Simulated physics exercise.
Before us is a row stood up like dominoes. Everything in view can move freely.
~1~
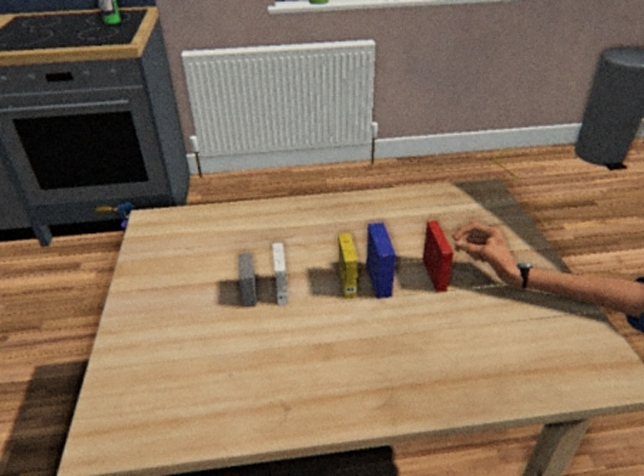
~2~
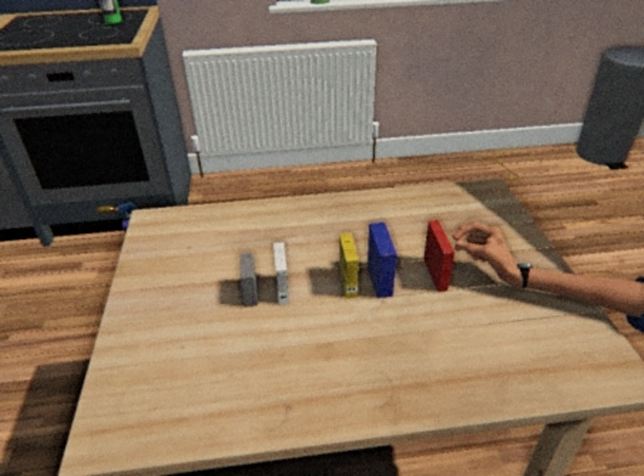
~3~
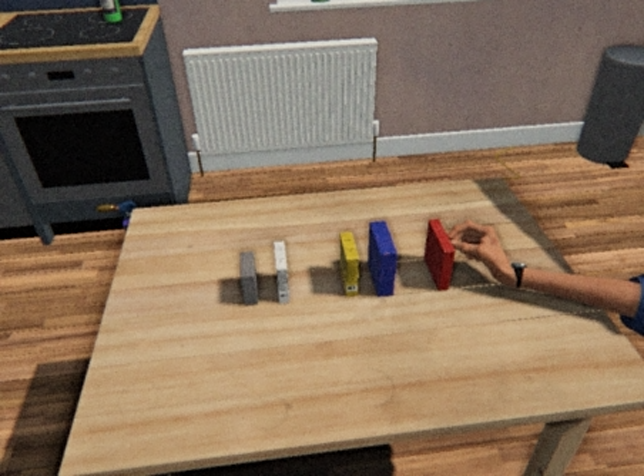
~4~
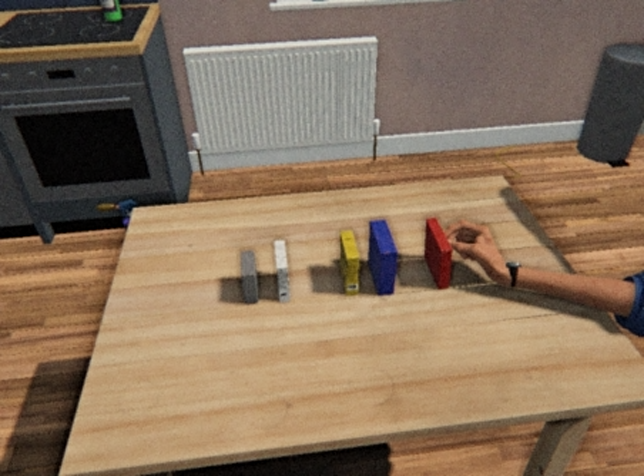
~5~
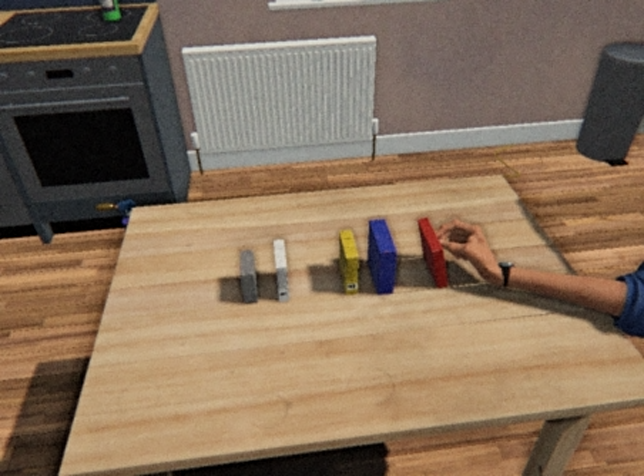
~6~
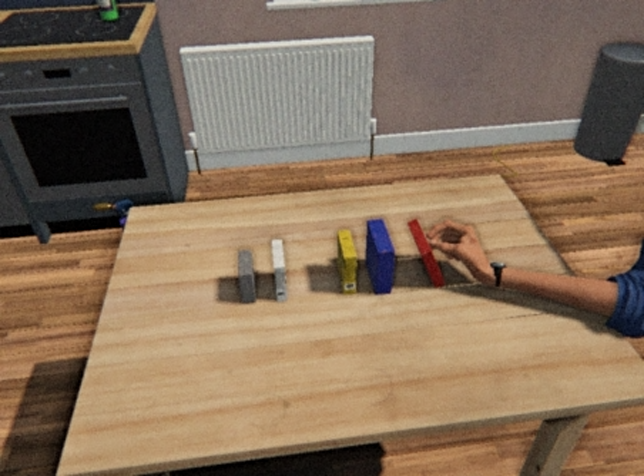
The clip shows five upright blocks, grey, white, yellow, blue and red, in a row on a wooden table, as a hand at the right pushes the red one, which tilts left toward the blue one while the others stay upright.
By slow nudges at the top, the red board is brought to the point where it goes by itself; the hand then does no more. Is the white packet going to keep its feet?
Never falls.
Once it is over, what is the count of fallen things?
Count: 1.
Then, 0.10 s later than the last frame, red board 48° over.
Then, 0.20 s later than the last frame, red board 83° over; blue board tilted by 4°.
Then, 0.40 s later than the last frame, red board 90° over.
When it is over, all 3 as before. End places, in pixels of the last picture, white packet near (280, 271).
